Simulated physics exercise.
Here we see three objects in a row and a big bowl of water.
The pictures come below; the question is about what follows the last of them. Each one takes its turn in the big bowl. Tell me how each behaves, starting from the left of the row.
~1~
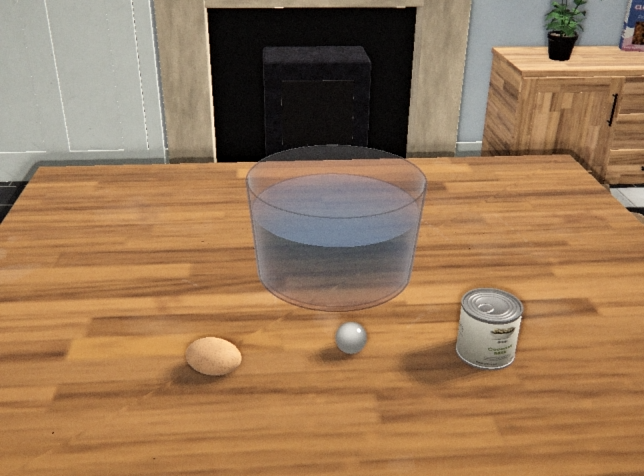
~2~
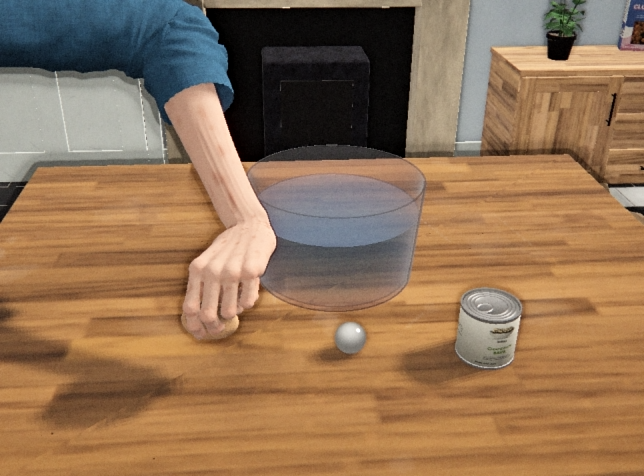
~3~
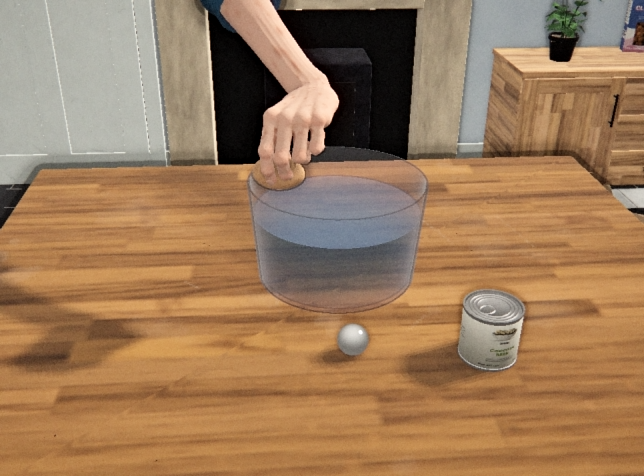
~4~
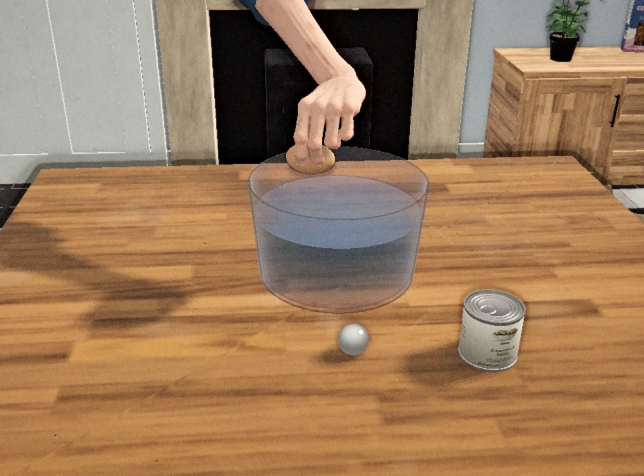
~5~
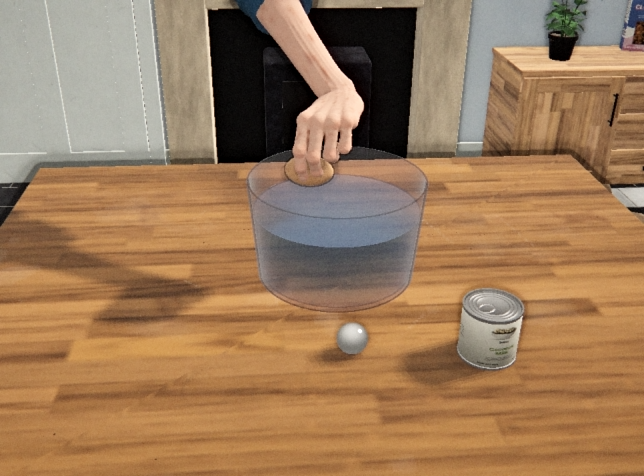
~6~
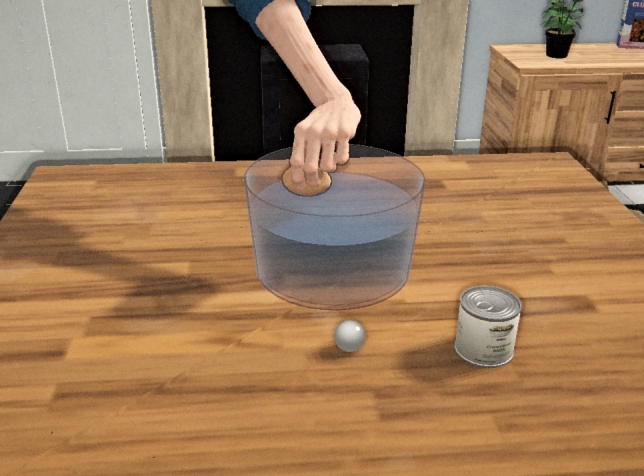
Okay - the left one won't stay up, the middle one won't stay up, the right one won't stay up.
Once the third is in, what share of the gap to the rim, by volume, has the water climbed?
Result: 20 %.
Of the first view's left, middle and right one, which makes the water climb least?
My answer: The item in the centre.
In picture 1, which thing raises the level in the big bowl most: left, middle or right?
My answer is the body at the right end.
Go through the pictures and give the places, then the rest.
The first frame shows the row from the left; egg (213, 356); steel ball (351, 338); tin of food (489, 328).
The second frame shows a hand picks up the egg; egg (210, 320); tin of food (488, 328).
In the third frame, it is carried over; egg (279, 173); steel ball (353, 339).
In the fourth frame, it is above the big bowl; egg (310, 158); tin of food (491, 330).
The fifth frame shows it comes down; egg (309, 170); steel ball (352, 338).
In the sixth frame, it is just over the surface; egg (307, 180); steel ball (350, 336); tin of food (488, 326).
A moment on, the egg drops to the bottom.
Further on, the steel ball drops to the bottom.
When it is over, the tin of food drops to the bottom; afloat, none of them.
